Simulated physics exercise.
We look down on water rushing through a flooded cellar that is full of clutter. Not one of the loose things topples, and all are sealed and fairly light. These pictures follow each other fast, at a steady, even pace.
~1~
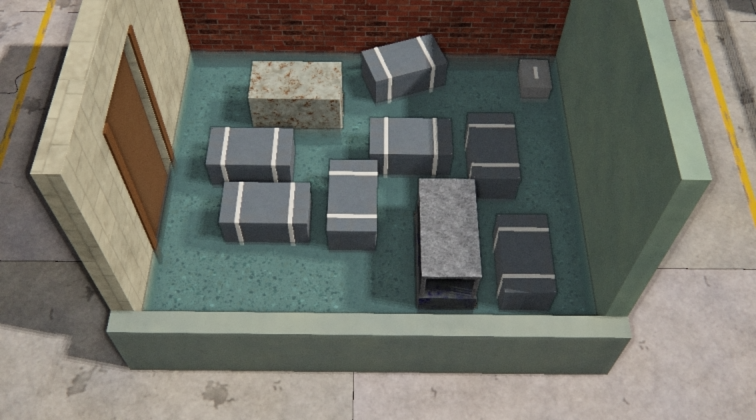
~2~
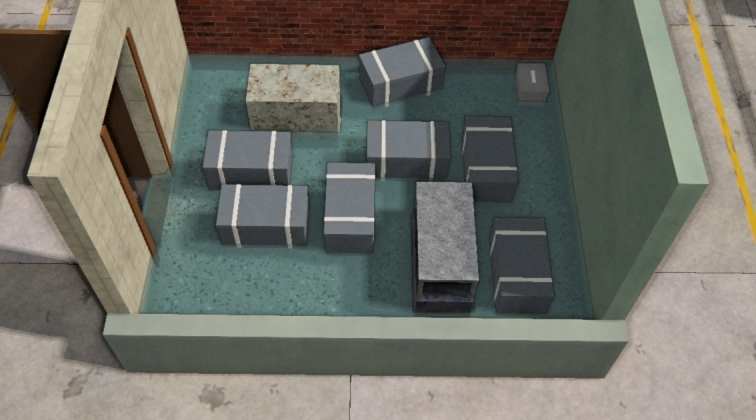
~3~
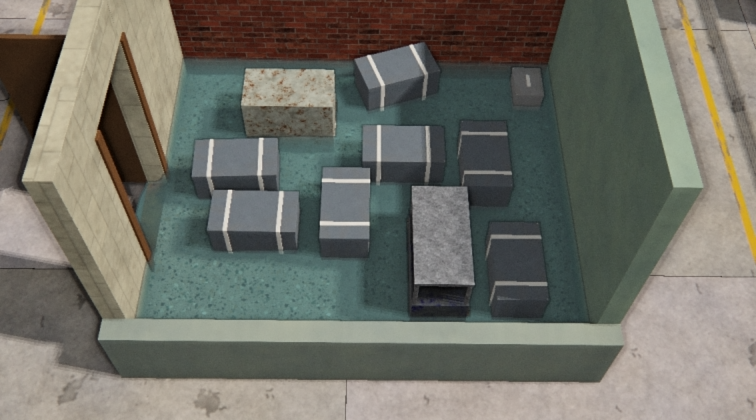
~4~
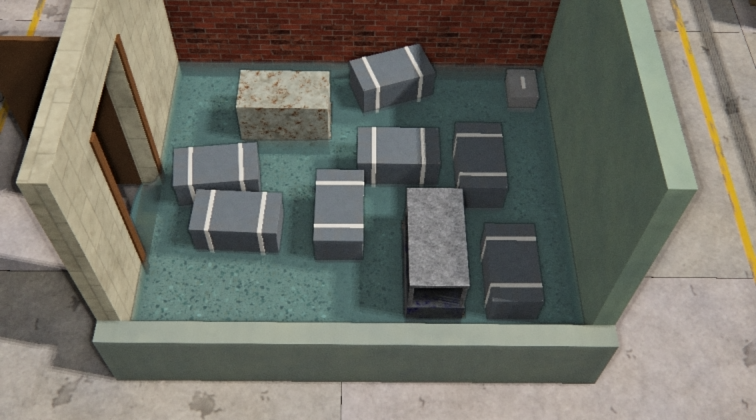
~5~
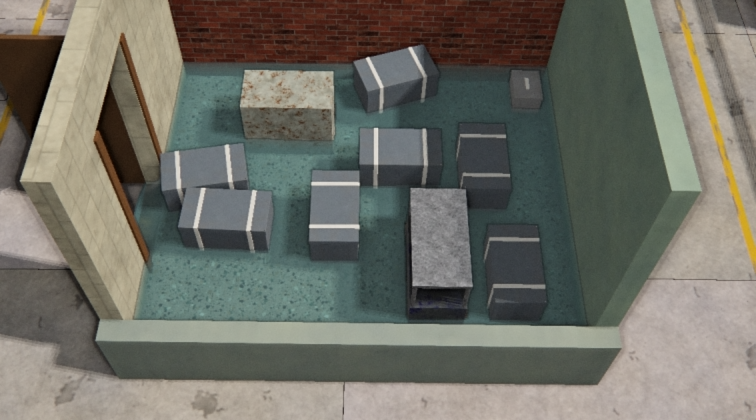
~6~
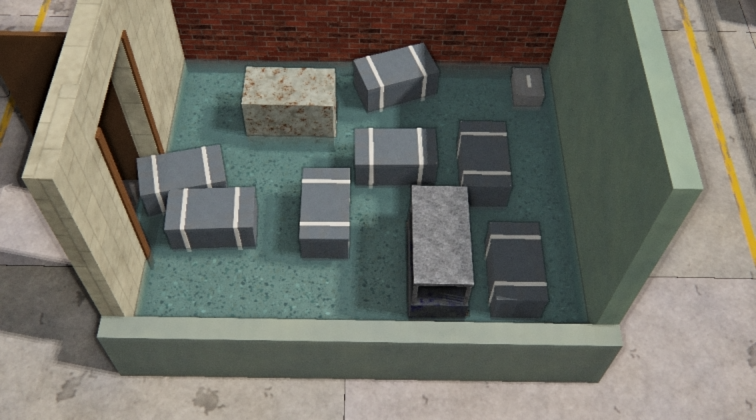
At first, grey trunks with pale straps sit scattered with stone-like blocks in a walled, water-covered room, its brown door shut. The door then swings open on the left, and the two leftmost trunks drift left toward the doorway, the rear one turning slightly, while a central trunk slides slightly left.
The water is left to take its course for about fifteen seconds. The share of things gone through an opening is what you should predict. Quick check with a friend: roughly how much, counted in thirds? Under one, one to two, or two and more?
One to two thirds.
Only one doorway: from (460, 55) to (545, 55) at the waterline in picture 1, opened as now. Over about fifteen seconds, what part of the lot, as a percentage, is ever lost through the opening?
Share out: Near 60 %.
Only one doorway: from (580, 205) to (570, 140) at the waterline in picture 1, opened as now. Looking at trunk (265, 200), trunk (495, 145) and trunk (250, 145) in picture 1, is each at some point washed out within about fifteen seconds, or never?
One by one as named: Doesn't escape, gets away and doesn't escape.
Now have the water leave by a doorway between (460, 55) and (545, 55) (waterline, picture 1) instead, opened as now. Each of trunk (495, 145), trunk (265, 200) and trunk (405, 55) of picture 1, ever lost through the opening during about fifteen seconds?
For the three items in order: Escaped, contained, escaped.
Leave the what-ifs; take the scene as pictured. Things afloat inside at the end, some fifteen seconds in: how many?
Result - 4.
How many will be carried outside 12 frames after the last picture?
The number I arrive at is 2.
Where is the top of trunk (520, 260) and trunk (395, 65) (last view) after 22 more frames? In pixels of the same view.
Approximately (490, 252), then (368, 67).
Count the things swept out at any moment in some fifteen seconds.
The total is 4.
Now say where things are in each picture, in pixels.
In the first frame, a trunk at (250, 146), afloat; a trunk at (265, 202) floats; 0 of 8 have shifted.
In the second frame, a trunk at (247, 149), afloat; a trunk at (262, 205) floats; 0 of 8 have shifted.
In the third frame, a trunk at (235, 157) floats, close to its start; a trunk at (254, 211) floats, close to its start; 1 of 8 have shifted.
In the fourth frame, a trunk at (216, 164) floats, close to its start; a trunk at (236, 211) floats, close to its start; 2 of 8 have shifted.
In the fifth frame, a trunk at (203, 166) floats, a stride from its start; a trunk at (225, 209), afloat, close to its start; 3 of 8 have shifted.
In the sixth frame, a trunk at (181, 169) floats, a stride from its start; a trunk at (210, 208) floats, a stride from its start; 4 of 8 have shifted.
A moment on, 1 of 8 are out; 7 afloat.
Next, 2 of 8 are out; 6 afloat.
Later, 4 of 8 are out; 4 afloat.
In the end, 4 of 8 are out; 4 afloat.
